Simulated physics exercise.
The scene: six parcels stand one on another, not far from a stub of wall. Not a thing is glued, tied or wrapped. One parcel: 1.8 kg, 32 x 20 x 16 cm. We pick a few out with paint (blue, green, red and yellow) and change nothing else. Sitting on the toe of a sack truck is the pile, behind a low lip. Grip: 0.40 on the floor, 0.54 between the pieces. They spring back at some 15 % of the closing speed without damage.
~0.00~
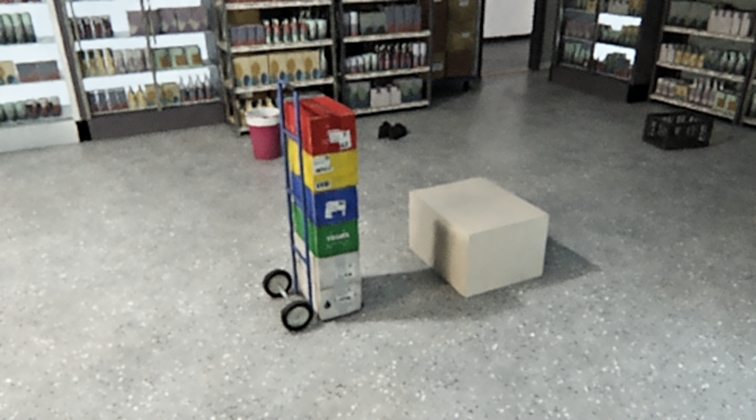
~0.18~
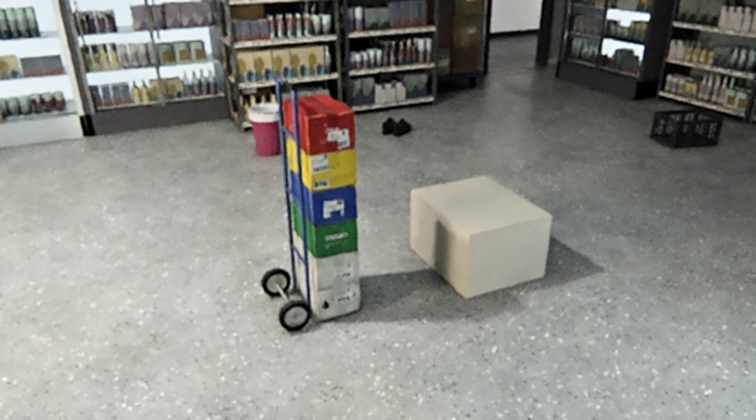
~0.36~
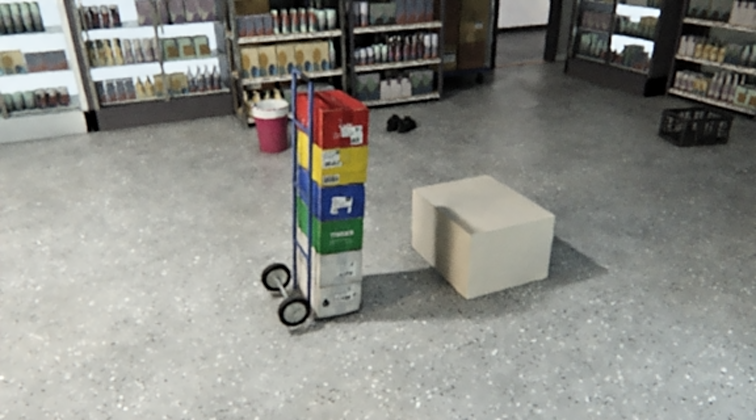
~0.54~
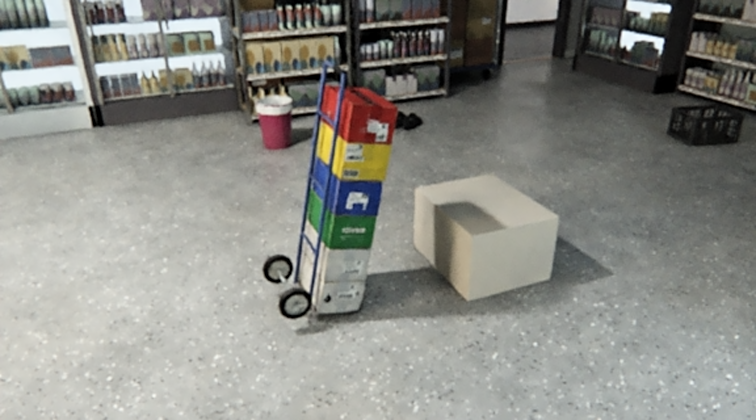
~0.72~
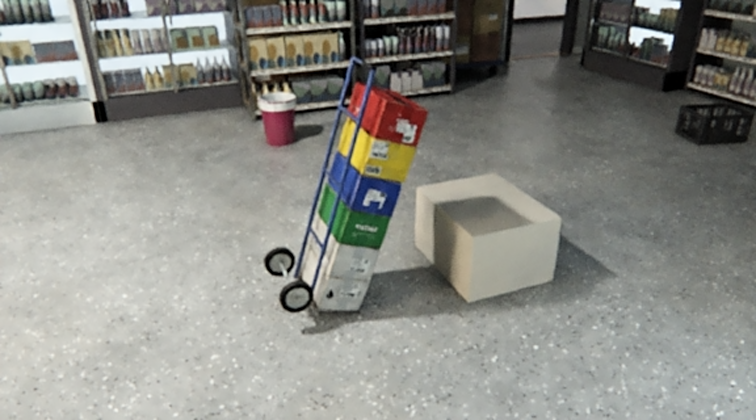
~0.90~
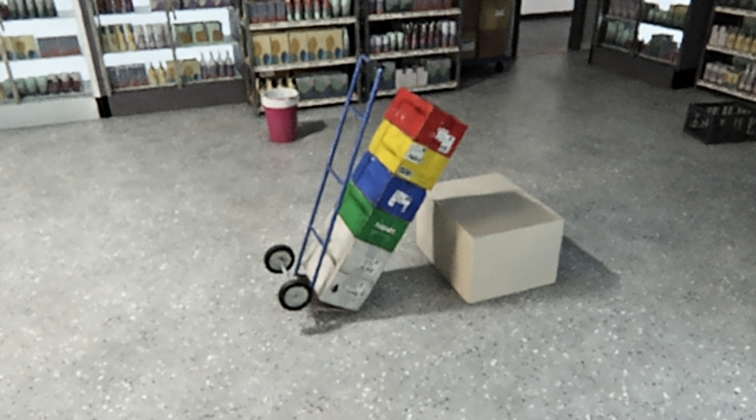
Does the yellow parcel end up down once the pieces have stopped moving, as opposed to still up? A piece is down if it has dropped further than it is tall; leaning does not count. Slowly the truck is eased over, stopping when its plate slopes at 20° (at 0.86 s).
Yes.
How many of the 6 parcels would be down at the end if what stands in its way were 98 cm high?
Result - 0.
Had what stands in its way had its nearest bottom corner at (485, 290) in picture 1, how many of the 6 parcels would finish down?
4.
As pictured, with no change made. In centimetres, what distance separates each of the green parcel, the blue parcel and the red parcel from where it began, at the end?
The green one ends 60 cm from its start, the blue one 55 cm and the red one 160 cm.
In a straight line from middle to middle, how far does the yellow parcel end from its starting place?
Straight-line shift: Approx. 98 cm.
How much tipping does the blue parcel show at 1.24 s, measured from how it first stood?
I'd estimate close to 50°.
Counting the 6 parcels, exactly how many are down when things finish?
The total is 4.
After 0.96 s, none of the 6 parcels down, 6 disturbed; yellow parcel leaning 38°, 9 cm lower; blue parcel leaning 38°, 55 mm lower.
After 1.06 s, 2 of the 6 parcels down; yellow parcel leaning 52°, 19 cm lower; green parcel leaning 52°, 7 cm lower.
After 1.24 s, 4 of the 6 parcels down; yellow parcel on its side; red parcel on its side.
After 1.48 s, 4 of the 6 parcels down; yellow parcel upside down; red parcel upside down.
At rest (2.1 s), 4 of the 6 parcels down; yellow parcel upside down; red parcel upside down; green parcel on its side. As the last picture would show them, middles, yellow parcel near (507, 185), red parcel near (569, 226).
